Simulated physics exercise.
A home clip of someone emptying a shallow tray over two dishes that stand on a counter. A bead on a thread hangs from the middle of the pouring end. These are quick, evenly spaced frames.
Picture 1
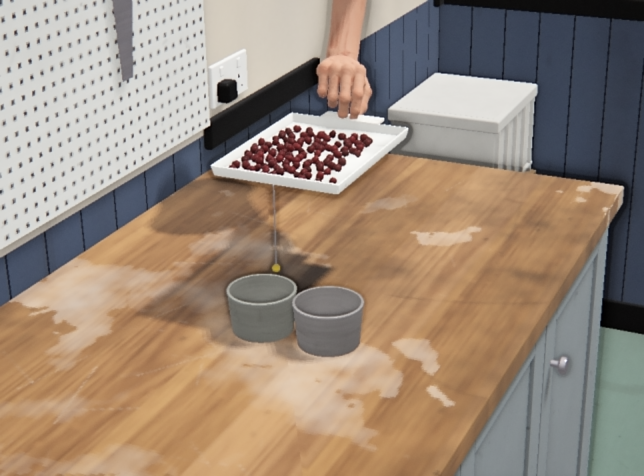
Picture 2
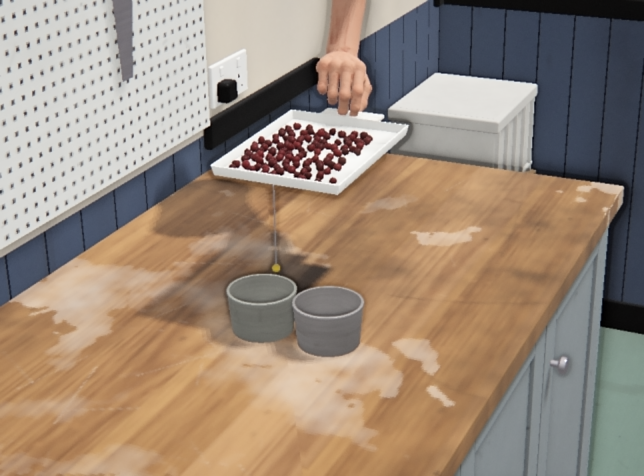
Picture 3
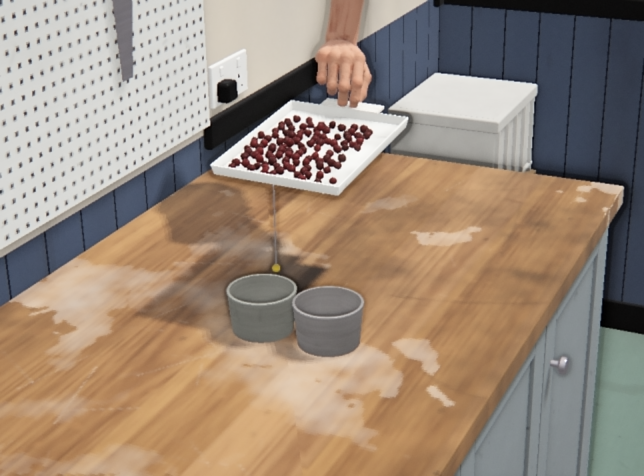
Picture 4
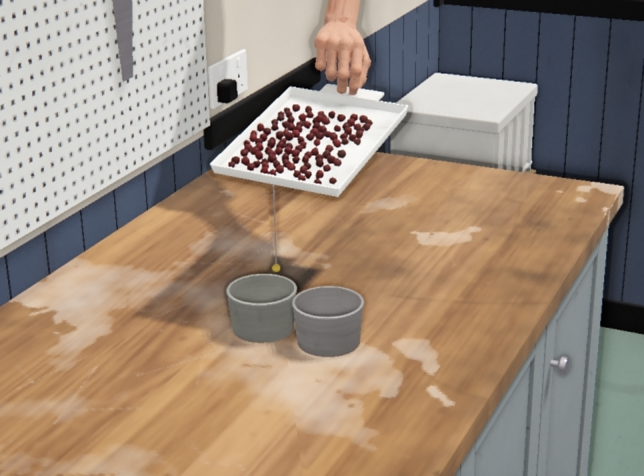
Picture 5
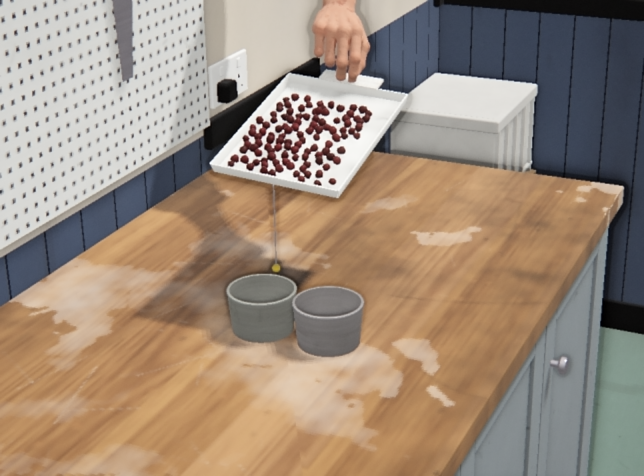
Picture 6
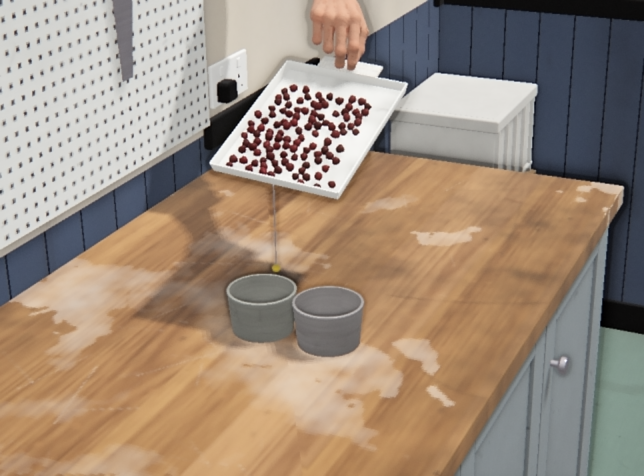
A hand gradually tilts a white tray of dark red cherries above two gray dishes.
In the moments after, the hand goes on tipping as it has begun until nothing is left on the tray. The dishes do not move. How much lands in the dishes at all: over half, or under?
They take the larger part between them.
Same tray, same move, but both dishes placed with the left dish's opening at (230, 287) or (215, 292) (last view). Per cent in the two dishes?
In turn 70 and 60 in a hundred.
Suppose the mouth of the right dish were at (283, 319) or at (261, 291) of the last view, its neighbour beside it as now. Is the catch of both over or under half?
At the first place below a half, at the second the smaller part.
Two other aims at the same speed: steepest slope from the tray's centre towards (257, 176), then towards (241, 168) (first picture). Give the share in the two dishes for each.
First some 30, then 10 per cent.
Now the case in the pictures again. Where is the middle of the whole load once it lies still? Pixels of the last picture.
Near (312, 336).
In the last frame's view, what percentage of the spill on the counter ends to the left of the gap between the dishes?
Roughly 70 in a hundred.
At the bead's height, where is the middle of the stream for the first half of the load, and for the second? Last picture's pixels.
At about (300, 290), then at (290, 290).
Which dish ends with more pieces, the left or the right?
That is the right-hand dish.
Just after the last frame, tray tipped steeply; almost all on the tray; just a few in the air.
A moment on, tray tipped past a quarter turn; roughly a quarter on the tray; roughly a quarter in the right dish; just a few in the left dish; just a few outside both; roughly half in the air.
Further on, tray tipped past a quarter turn; roughly half in the right dish; roughly a quarter in the left dish; roughly a quarter outside both.
When it is over, tray tipped past a quarter turn; roughly half in the right dish; roughly a quarter in the left dish; roughly a quarter outside both.
